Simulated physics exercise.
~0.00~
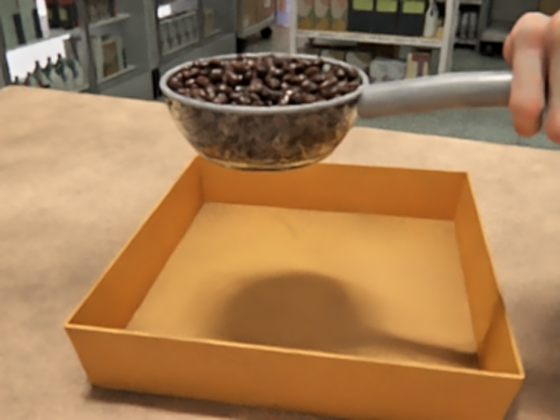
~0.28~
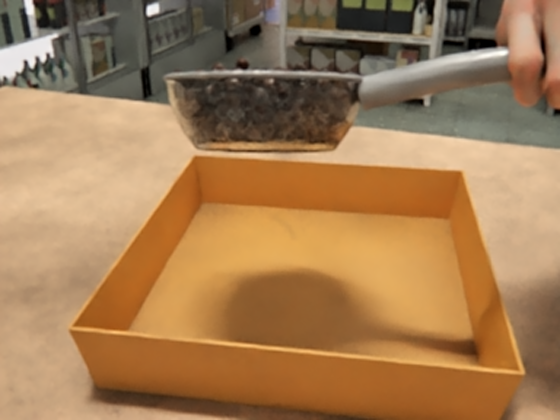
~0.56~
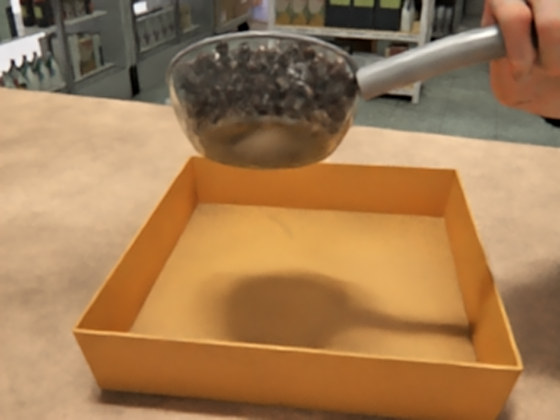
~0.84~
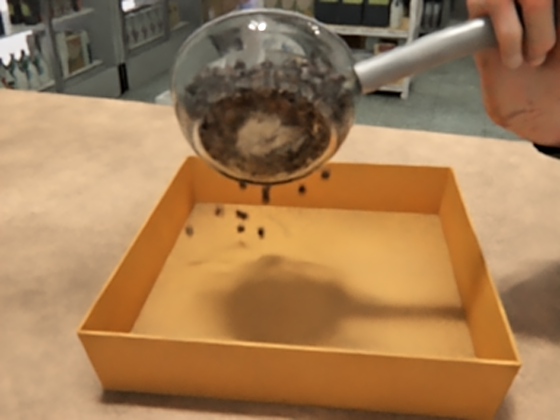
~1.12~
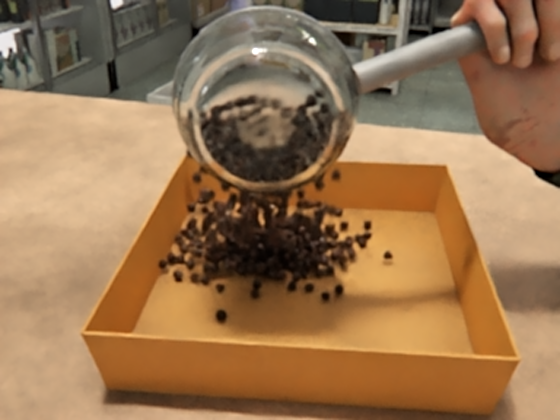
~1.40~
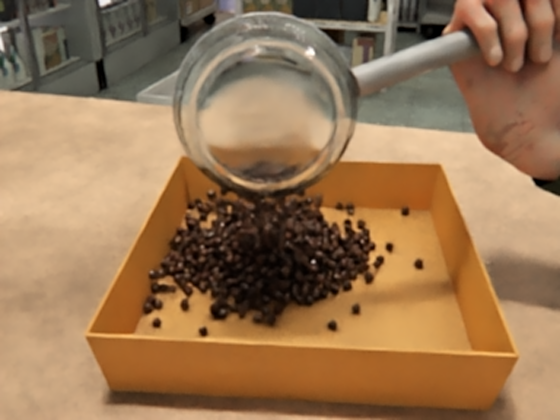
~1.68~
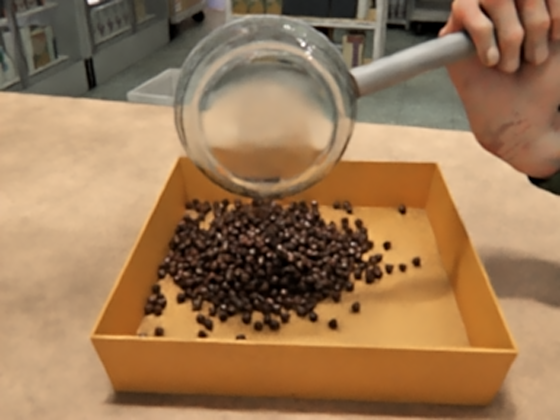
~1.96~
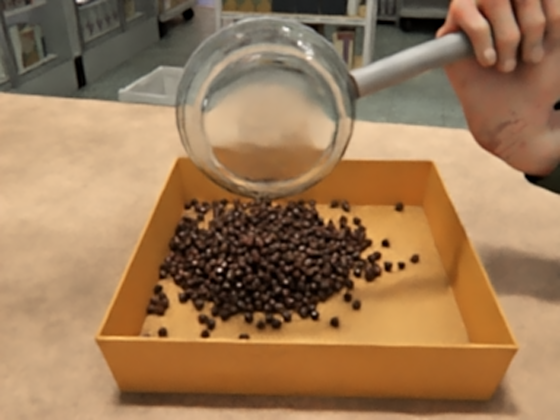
On a light brown tabletop in a room with shelves behind, a hand tilts a clear, grey-handled ladle of dark coffee beans over a shallow orange tray, and the beans spill out into a spread heap, leaving the ladle empty and held on its side above them.
